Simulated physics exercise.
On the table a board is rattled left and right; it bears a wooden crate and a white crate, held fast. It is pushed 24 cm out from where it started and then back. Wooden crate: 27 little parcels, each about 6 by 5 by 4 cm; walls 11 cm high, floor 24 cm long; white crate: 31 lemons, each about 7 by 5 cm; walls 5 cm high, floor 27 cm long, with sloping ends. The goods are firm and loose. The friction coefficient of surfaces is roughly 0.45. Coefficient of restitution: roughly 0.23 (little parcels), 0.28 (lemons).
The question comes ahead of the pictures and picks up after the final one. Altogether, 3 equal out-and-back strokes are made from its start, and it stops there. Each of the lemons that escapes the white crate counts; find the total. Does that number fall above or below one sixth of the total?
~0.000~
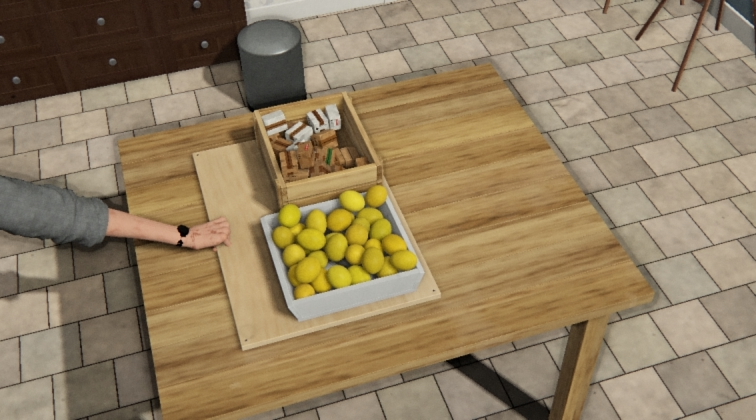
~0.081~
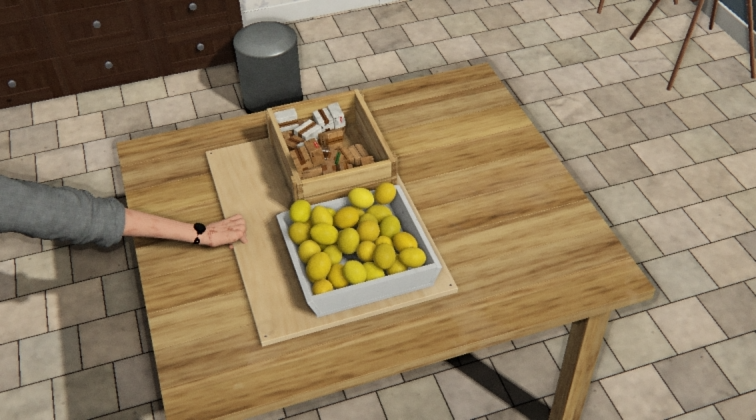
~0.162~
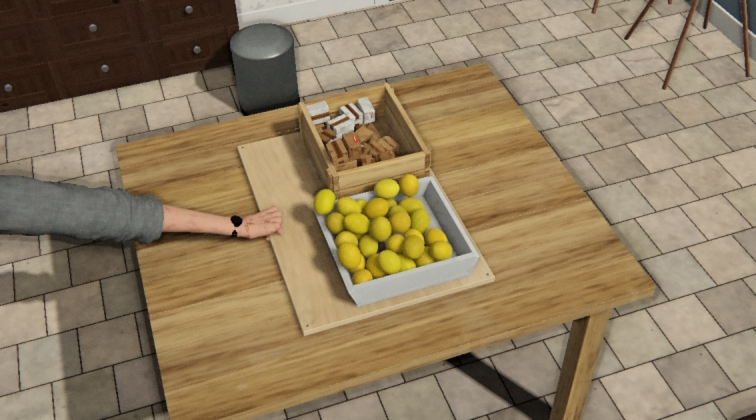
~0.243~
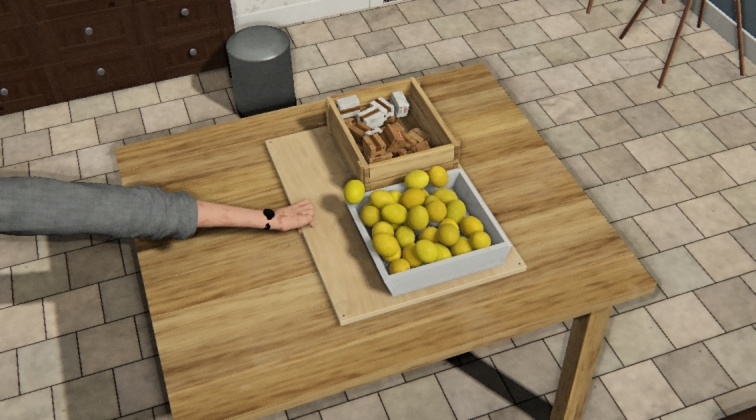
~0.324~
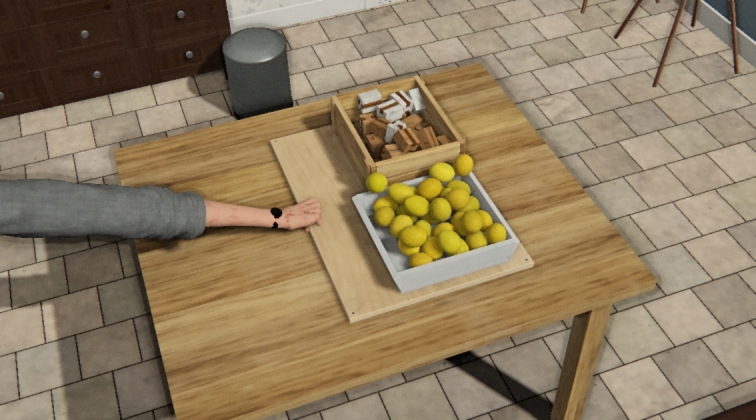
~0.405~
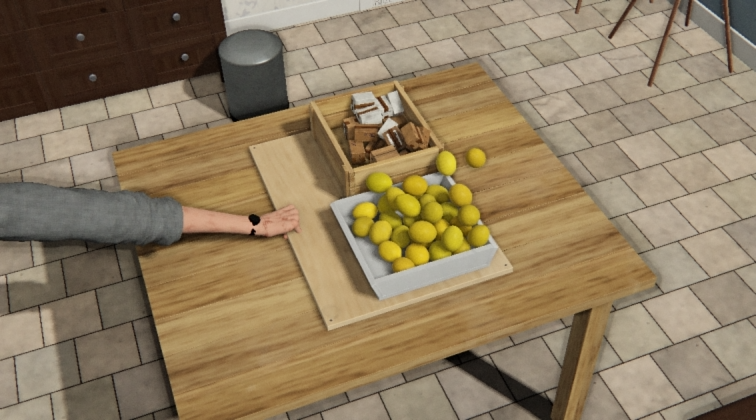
Ends up losing beyond a sixth.
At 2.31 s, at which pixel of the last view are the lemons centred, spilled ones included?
Centre: Around (338, 246) px.
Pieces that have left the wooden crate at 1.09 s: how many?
Wooden crate: Roughly 1 out by then.
After 0.71 s, the wooden crate has all 27 and the white crate is down by 5 of 31.
After 1.09 s, the wooden crate is down by 1 of 27 and the white crate is down by 8 of 31.
After 1.63 s, the wooden crate is down by 1 of 27 and the white crate is down by 11 of 31.
Final count (at 2.31 s), the wooden crate is down by 1 of 27 and the white crate is down by 11 of 31. Asked share, 11 of 31, 35 per cent.
